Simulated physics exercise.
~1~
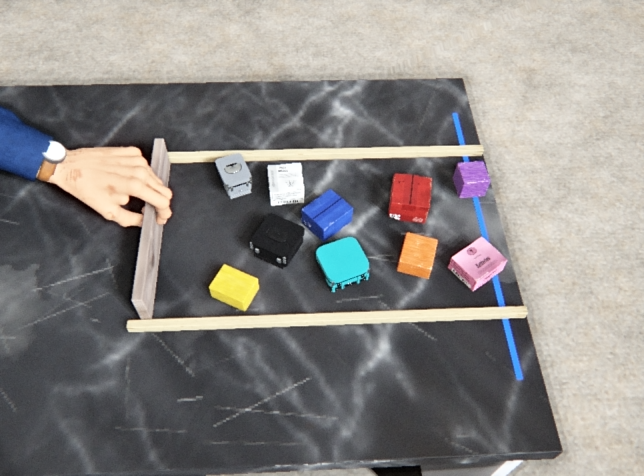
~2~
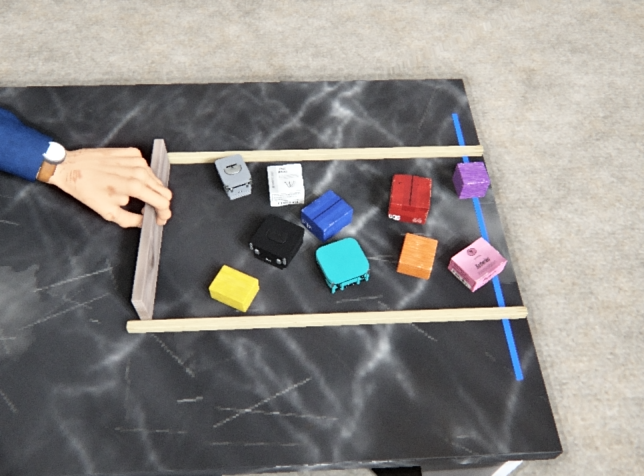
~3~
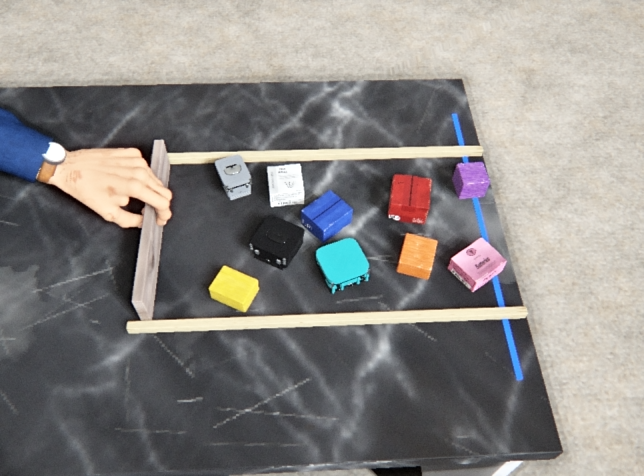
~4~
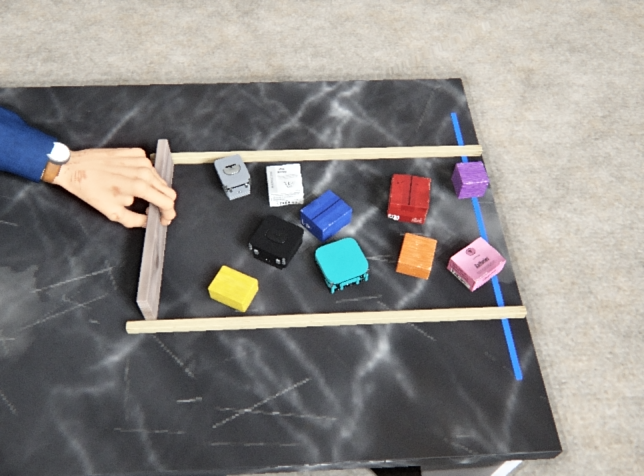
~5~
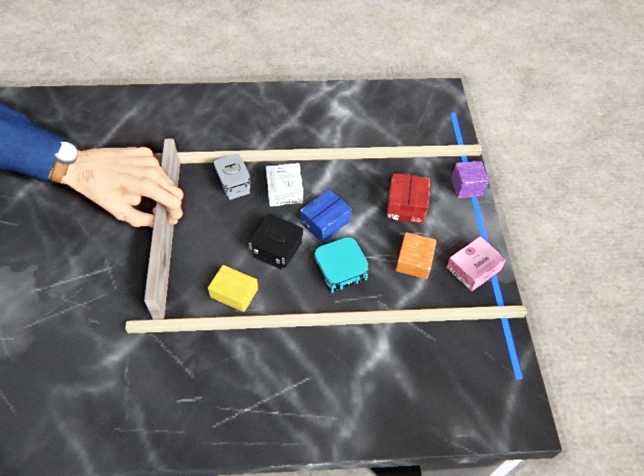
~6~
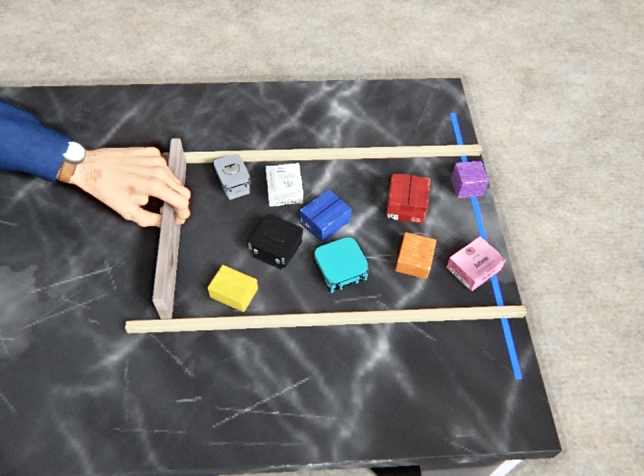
A hand in a blue sleeve holds an upright wooden board at the left of a dark marbled tabletop, seen from above, with pale carpet beyond. Between two light rails sit grey, white, blue, black, yellow, turquoise, red and orange blocks, with purple and pink ones at a blue line on the right. The hand slides the board slightly right, while the blocks and view stay still.
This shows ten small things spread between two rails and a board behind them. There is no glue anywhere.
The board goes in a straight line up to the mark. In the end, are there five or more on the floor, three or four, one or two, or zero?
There are five or more on the floor.
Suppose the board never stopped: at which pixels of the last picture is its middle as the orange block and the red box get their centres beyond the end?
First it's close to (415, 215), next close to (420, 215).
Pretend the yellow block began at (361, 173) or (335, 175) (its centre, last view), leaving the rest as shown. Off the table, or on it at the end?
Taking them in order, it drops away and then it drops away.
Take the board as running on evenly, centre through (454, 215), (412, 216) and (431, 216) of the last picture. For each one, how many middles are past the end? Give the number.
5, 2, 4.
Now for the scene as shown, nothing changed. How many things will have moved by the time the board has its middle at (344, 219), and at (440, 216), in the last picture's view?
9 at one spot and 10 at the other.
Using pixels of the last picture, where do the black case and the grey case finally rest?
They end up close to (504, 227) and (484, 171).
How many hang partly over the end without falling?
The total would be 3.
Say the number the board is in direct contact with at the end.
3.
Early on, none off yet; purple block at rest near (469, 180); pink box at rest near (476, 264); red box at rest near (408, 198).
A while later, none off yet; purple block at rest near (471, 178); pink box travelled a little near (500, 263); red box travelled about its own width near (445, 192).
Further along, two off so far; purple block in the air near (478, 279); pink box down on the floor near (484, 433); red box leaning well over near (509, 182).
Finally, the number that fall off is five or more; lost, white box, blue box, turquoise case, orange block, red box, pink box and purple block.
